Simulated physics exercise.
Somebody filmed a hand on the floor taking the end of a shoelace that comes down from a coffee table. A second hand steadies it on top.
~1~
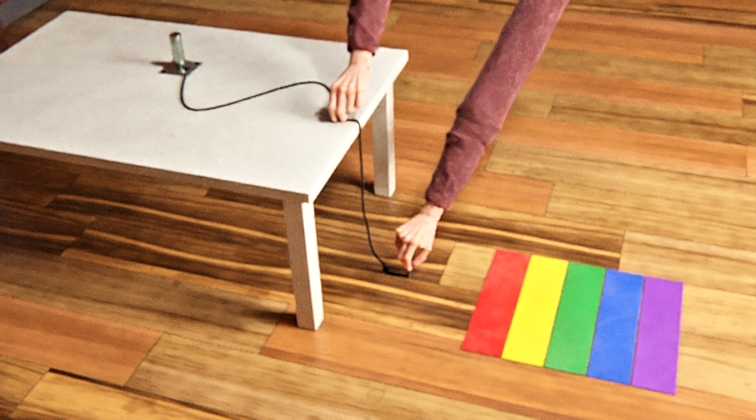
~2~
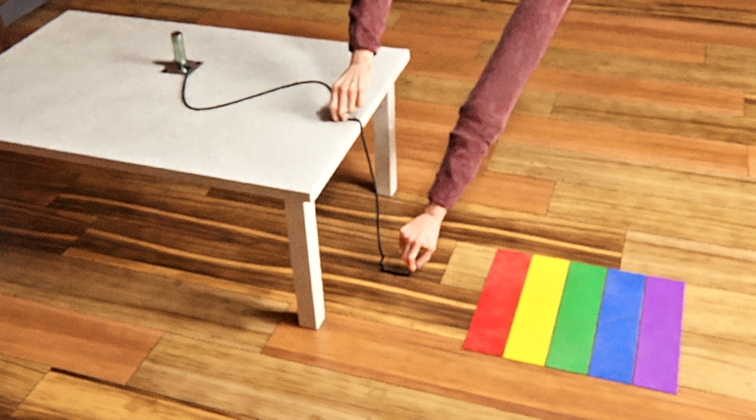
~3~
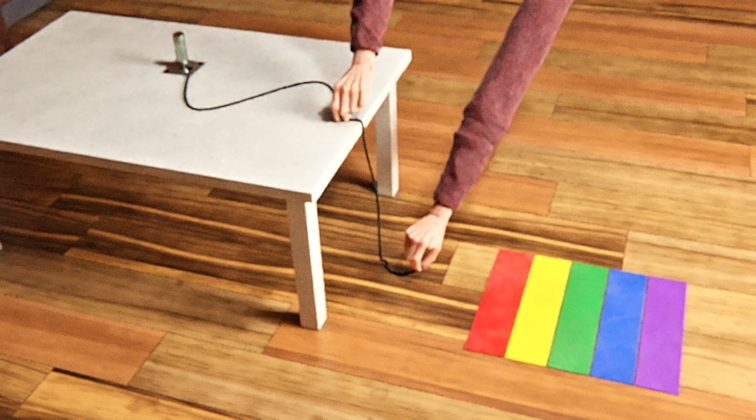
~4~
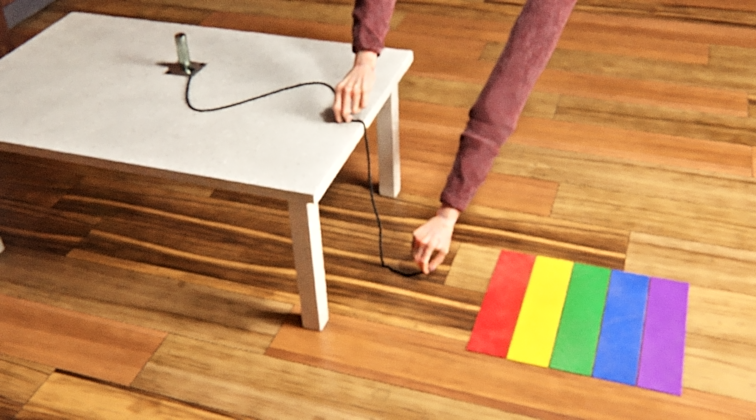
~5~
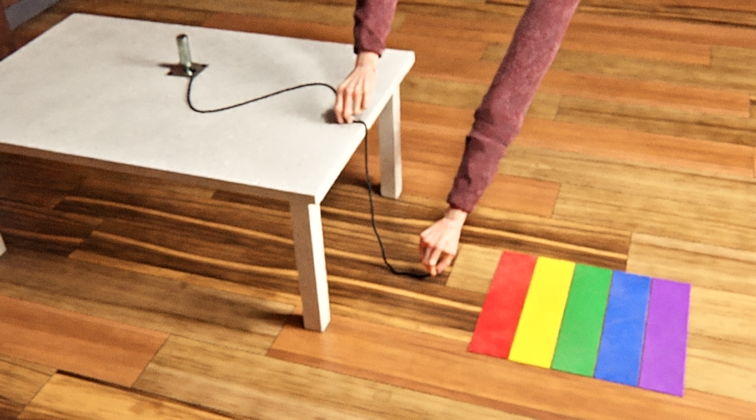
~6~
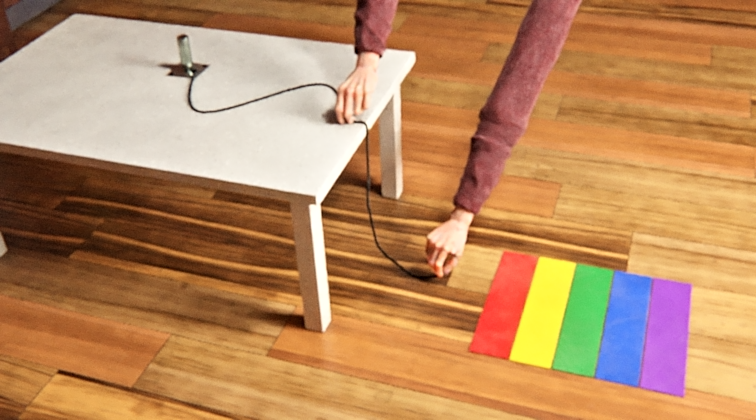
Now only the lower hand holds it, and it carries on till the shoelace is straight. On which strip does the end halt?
The end stops over the purple strip.
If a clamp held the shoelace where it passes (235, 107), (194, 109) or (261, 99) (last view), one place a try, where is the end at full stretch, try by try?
The places are (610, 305), (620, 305) and (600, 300).
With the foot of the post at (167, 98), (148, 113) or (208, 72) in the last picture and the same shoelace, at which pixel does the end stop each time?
Try by try, around (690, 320), (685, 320) and (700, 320).
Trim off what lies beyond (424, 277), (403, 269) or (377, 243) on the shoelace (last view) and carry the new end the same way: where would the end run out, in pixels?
The places are (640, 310), (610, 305) and (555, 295).
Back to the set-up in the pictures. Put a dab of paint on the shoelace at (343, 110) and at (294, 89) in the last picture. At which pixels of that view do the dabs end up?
They go to (434, 156) and to (350, 112).
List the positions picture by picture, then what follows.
End (412, 266); red (487, 333); yellow (527, 342); green (569, 350); blue (612, 359); purple (656, 368), in the first picture.
End (415, 266); shoelace through (184, 87) (231, 103) (311, 82) (337, 115) (373, 177) (380, 248), in the second picture.
End (421, 267), in the third picture.
End (428, 269); shoelace through (188, 89) (234, 105) (315, 83) (341, 117) (370, 179) (381, 248), in the fourth picture.
End (436, 271), in the fifth picture.
End (442, 273); shoelace through (190, 90) (237, 106) (317, 84) (343, 118) (368, 179) (381, 250), in the sixth picture.
Early on, end near (608, 304); over blue.
Midway, end near (649, 312); over blue.
At the end of the slack, end near (673, 316); over purple. It gets as far as the purple strip.
